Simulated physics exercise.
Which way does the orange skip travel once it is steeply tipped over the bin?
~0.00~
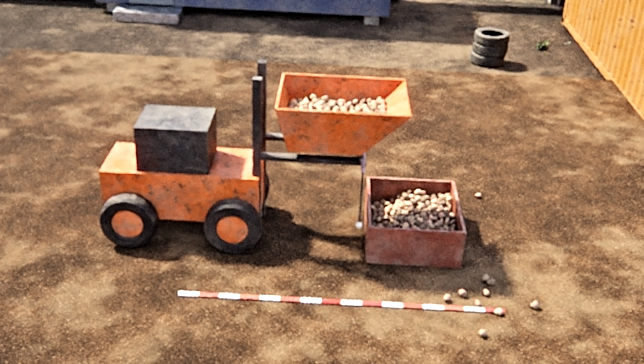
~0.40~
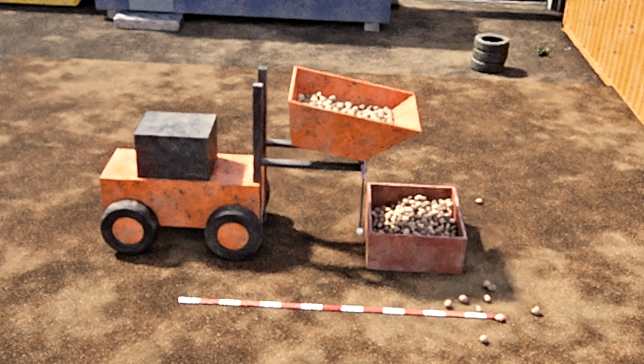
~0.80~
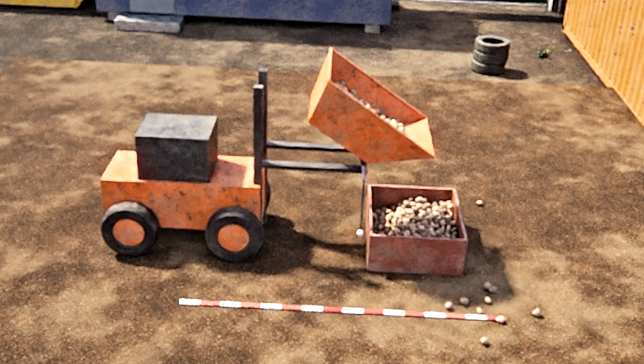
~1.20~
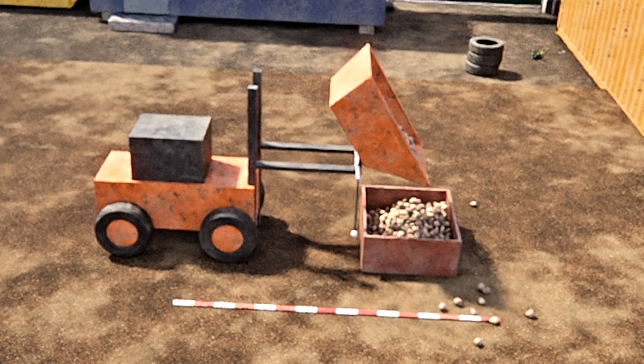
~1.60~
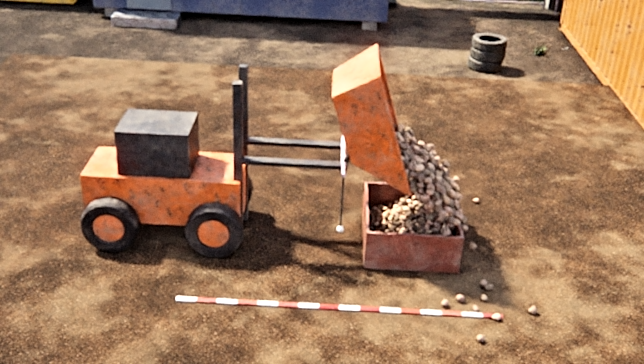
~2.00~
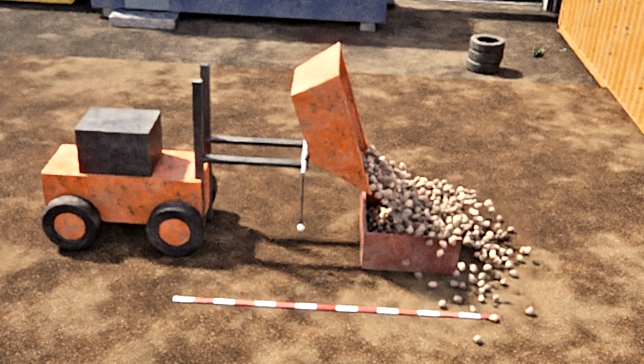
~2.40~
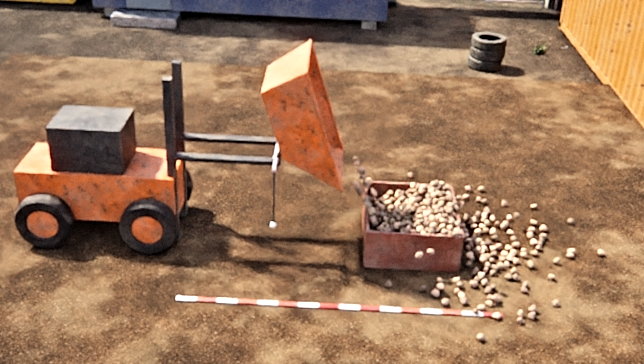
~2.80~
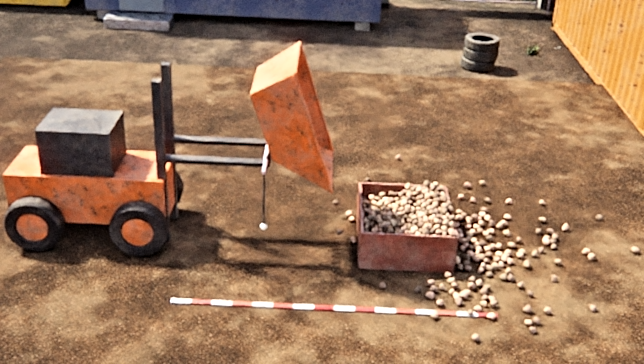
It moves to the left, carried away from the bin as the forklift backs up.
